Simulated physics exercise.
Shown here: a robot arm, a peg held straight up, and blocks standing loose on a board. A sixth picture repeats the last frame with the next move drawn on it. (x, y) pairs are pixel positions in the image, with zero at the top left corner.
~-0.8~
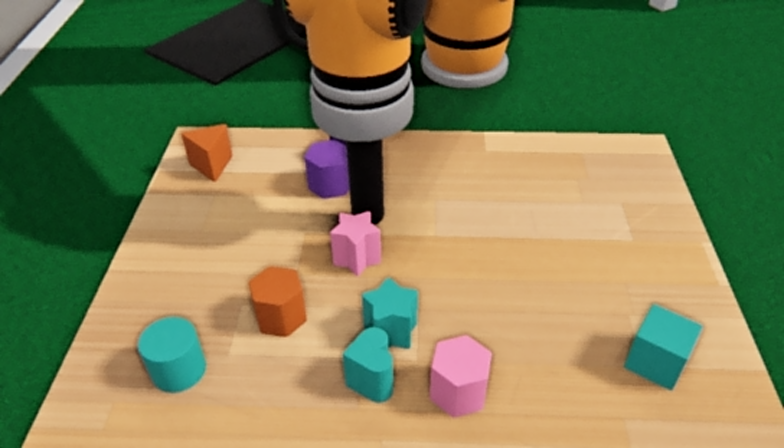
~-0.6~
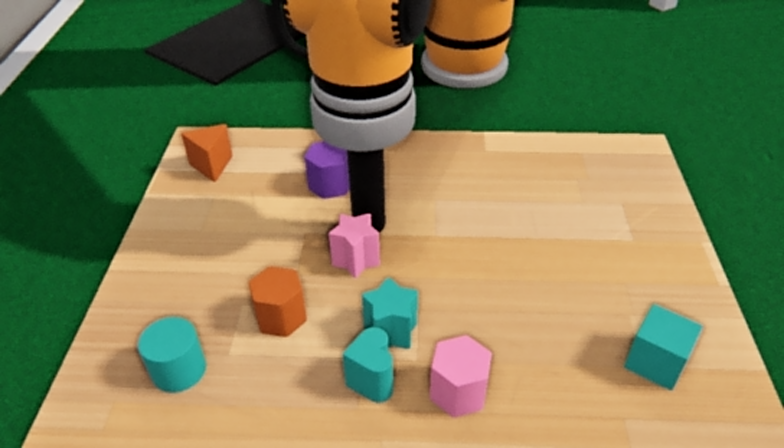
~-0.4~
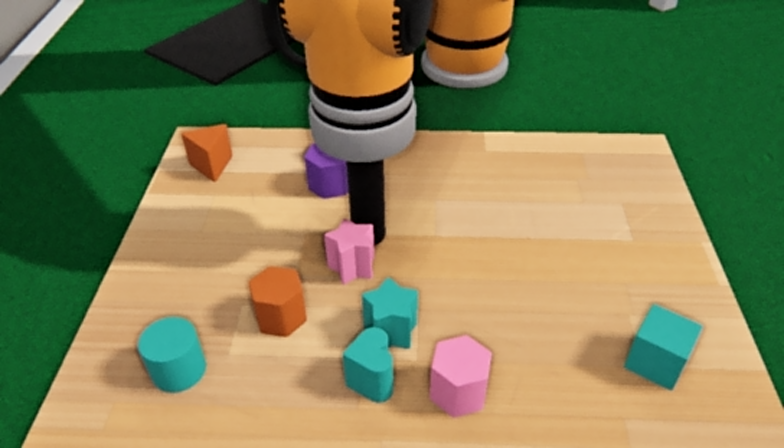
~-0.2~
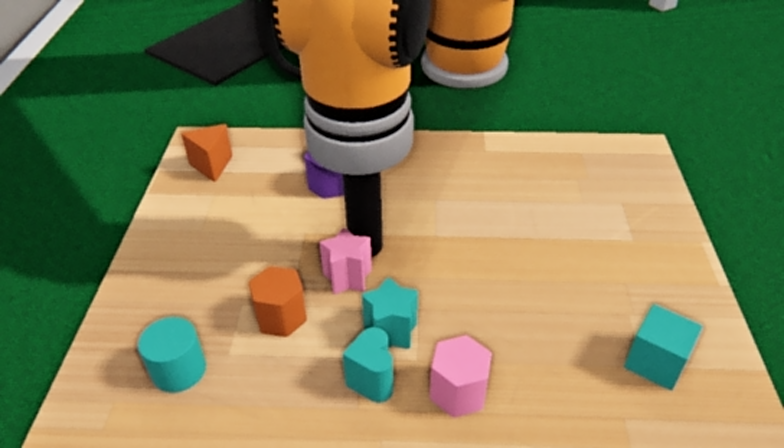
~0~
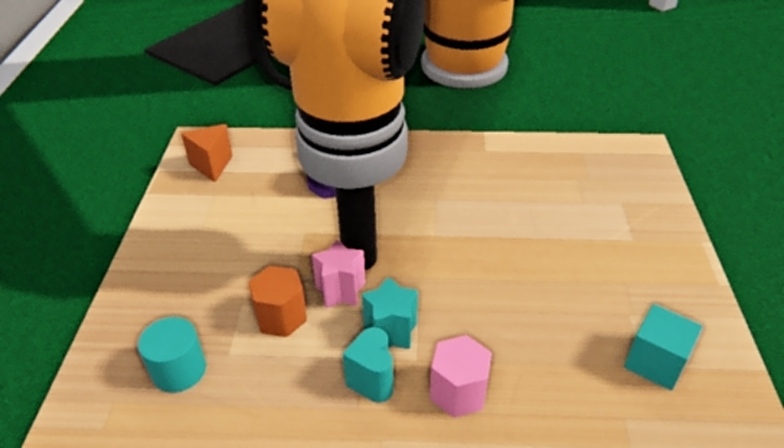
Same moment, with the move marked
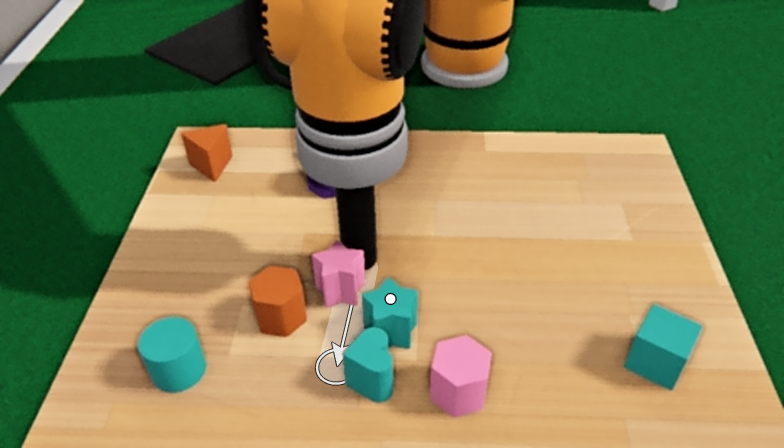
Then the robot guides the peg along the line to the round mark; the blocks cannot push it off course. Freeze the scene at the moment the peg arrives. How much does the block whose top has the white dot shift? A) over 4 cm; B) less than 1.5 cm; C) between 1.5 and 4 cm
(B)
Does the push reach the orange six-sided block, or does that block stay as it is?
That block ends up displaced.
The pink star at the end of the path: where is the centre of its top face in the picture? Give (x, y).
It should be at (290, 318) by then.
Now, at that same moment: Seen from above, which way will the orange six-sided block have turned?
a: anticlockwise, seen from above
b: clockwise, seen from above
Correct choice: B.
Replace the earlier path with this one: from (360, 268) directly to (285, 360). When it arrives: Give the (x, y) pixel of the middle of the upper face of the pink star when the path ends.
Expect it around (245, 352).
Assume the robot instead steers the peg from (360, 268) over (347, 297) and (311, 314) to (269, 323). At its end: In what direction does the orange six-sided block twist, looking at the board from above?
Viewed from overhead, the orange six-sided block winds up turned clockwise.
The drawn path runs from (360, 268) directly to (337, 366); the dot is on the turquoise star.
What follows on the original path. One third of the way, peg (353, 290); pink star (323, 286), turned 15° clockwise.
Two thirds of the way, peg (345, 324); orange six-sided block (263, 290), turned 25° clockwise; pink star (297, 312), turned 60° clockwise; turquoise star (392, 302), turned 15° anticlockwise.
At the end, peg (336, 359); orange six-sided block (262, 291), turned 25° clockwise; pink star (290, 318), turned 75° clockwise; turquoise heart-shaped block not moved; turquoise star (392, 302), turned 15° anticlockwise.
